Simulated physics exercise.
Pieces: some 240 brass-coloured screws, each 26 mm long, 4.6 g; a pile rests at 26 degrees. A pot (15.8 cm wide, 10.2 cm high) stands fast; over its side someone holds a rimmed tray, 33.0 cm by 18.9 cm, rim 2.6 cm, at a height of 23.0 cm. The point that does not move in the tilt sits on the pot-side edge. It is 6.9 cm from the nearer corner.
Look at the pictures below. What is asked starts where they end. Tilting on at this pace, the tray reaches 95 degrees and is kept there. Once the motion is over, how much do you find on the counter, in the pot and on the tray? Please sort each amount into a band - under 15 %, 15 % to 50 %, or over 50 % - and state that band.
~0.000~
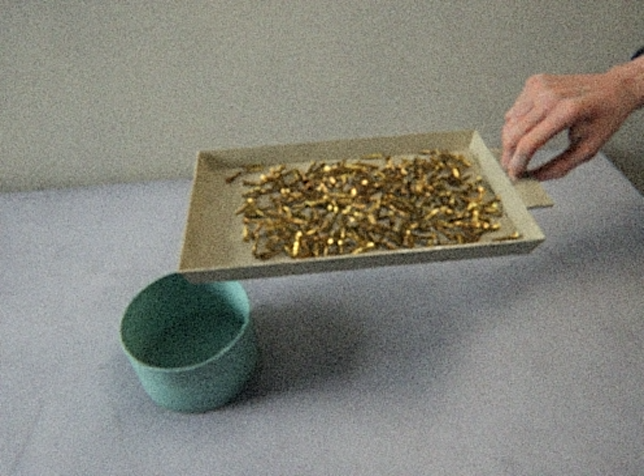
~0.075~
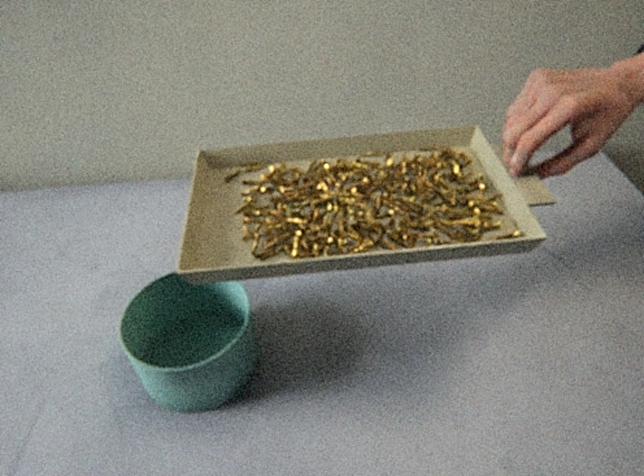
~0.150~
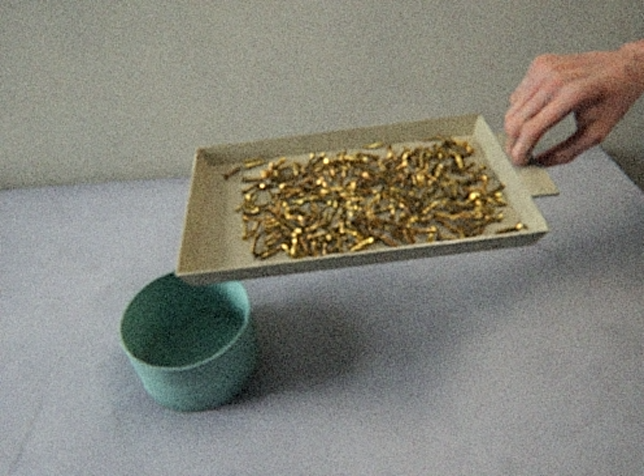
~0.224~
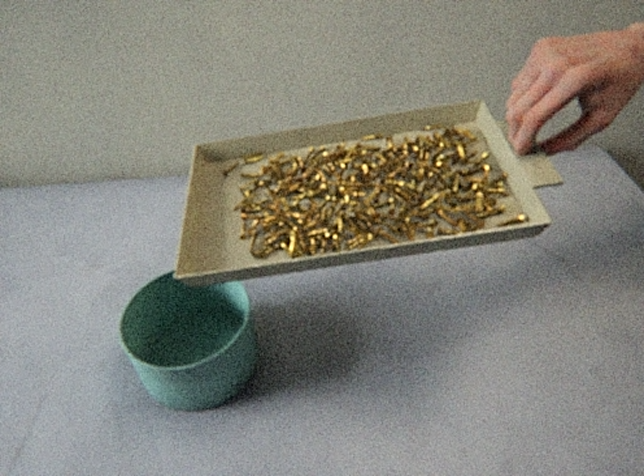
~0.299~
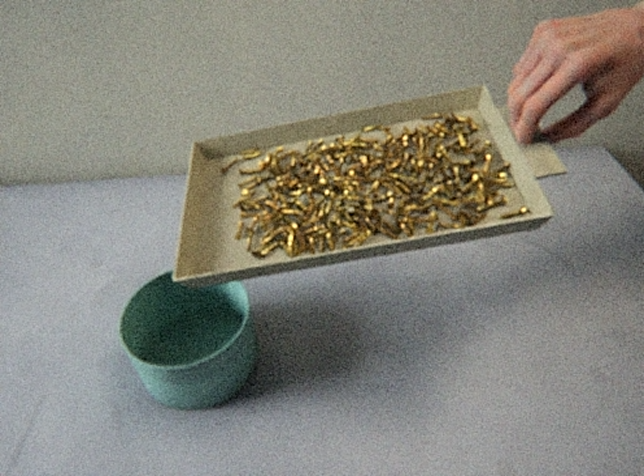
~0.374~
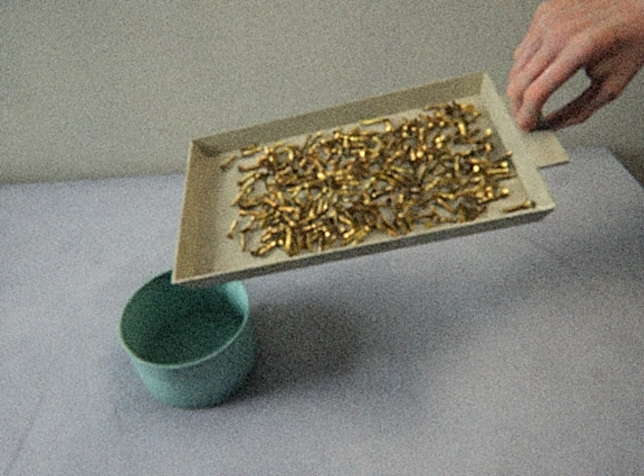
Counter: Over 50 %; pot: 15 % to 50 %; tray: Under 15 %.
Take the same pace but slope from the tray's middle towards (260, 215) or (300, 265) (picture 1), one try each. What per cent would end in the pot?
I'd put it at roughly 70 per cent for the first tilt and roughly 20 per cent for the second.
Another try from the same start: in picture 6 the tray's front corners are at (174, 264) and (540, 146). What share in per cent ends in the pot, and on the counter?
Per cent by place - pot 60, counter 40.
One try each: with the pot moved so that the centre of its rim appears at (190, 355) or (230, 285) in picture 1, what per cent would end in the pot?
95 and 0 %.
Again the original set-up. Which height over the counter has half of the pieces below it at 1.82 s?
About 24 cm.
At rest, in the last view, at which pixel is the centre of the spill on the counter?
Middle of the spill at rest: Roughly (196, 445).
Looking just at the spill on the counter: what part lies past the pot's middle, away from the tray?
It comes to near 40 percent.
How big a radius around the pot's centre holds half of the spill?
That comes to near 14 cm.
After 1.24 s, tilt 51 degrees; the tray holds 100 %, the pot 0 %.
After 1.82 s, tilt 77 degrees; the tray holds 80 %, the pot 0 %.
After 2.45 s, tilt 95 degrees; the tray holds 0 %, the pot 35 %.
By 3.1 s all is still; counter 65 %, pot 35 %, tray 0 %.
